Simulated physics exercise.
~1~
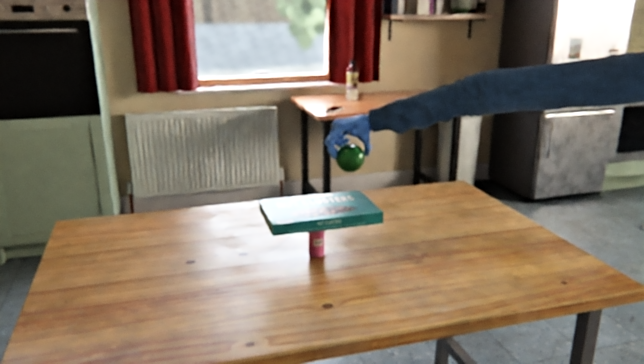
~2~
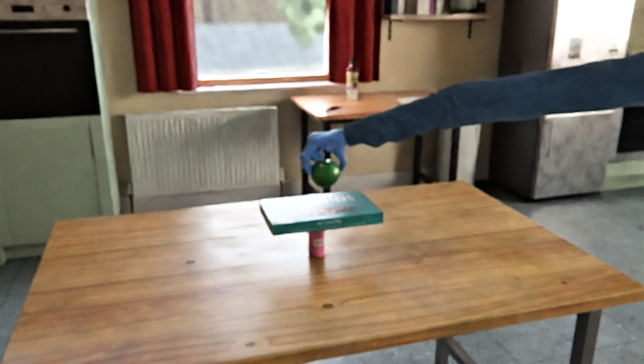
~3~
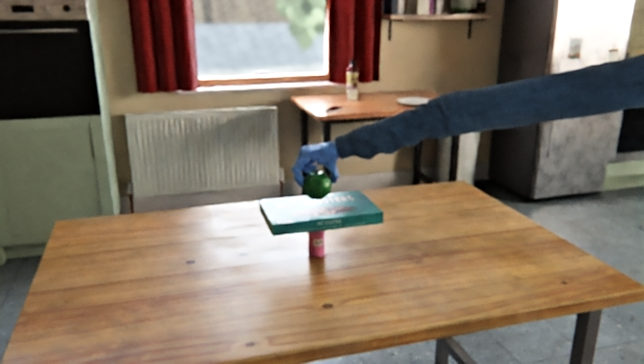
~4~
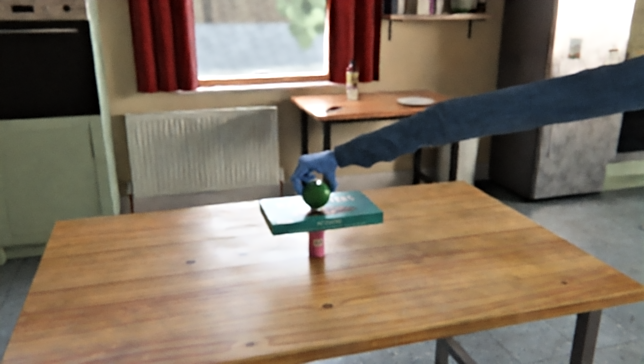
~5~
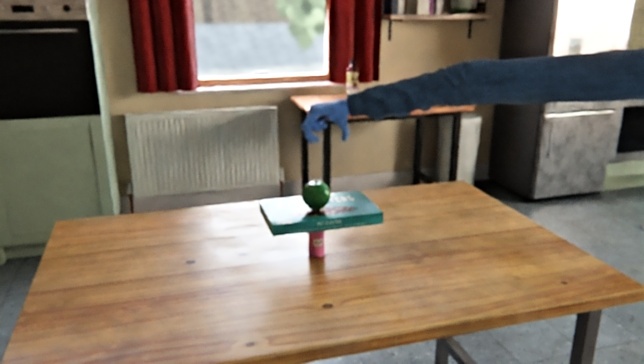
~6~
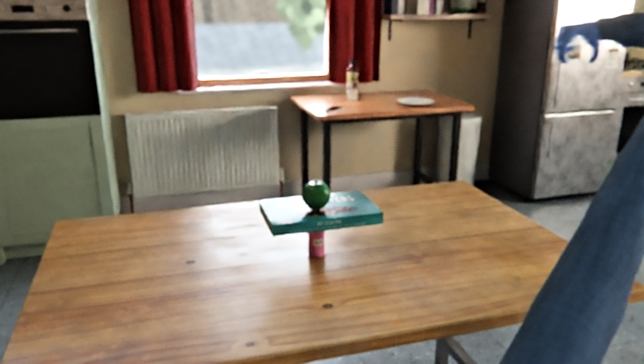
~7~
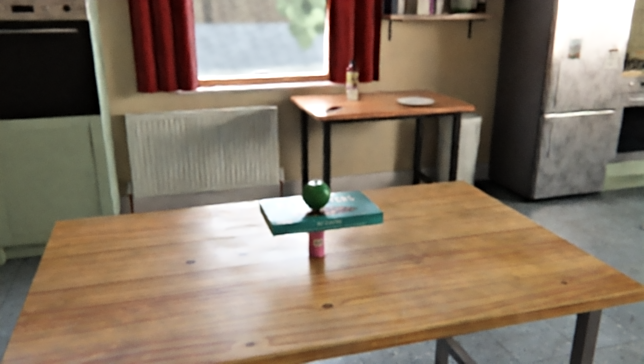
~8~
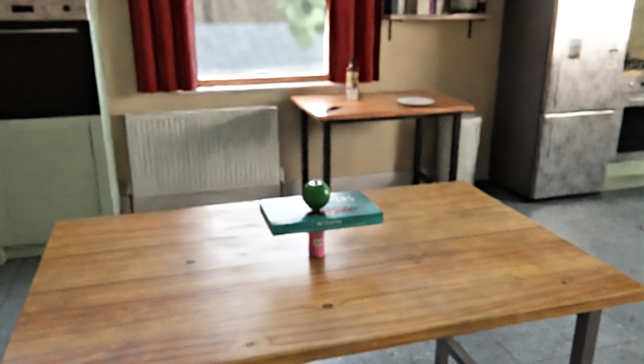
The clip opens on a wooden table in a kitchen, where a flat turquoise packet lies balanced across the top of a small pink shaker. A blue-gloved hand reaches in from the right, holding a green apple above the packet. The hand moves left and lowers the apple until it rests on top, slightly left of the packet's middle. The fingers then let go, and the hand lifts away and withdraws to the right, leaving the view. The apple, packet and shaker all stay in place, and the stack remains standing at the end.
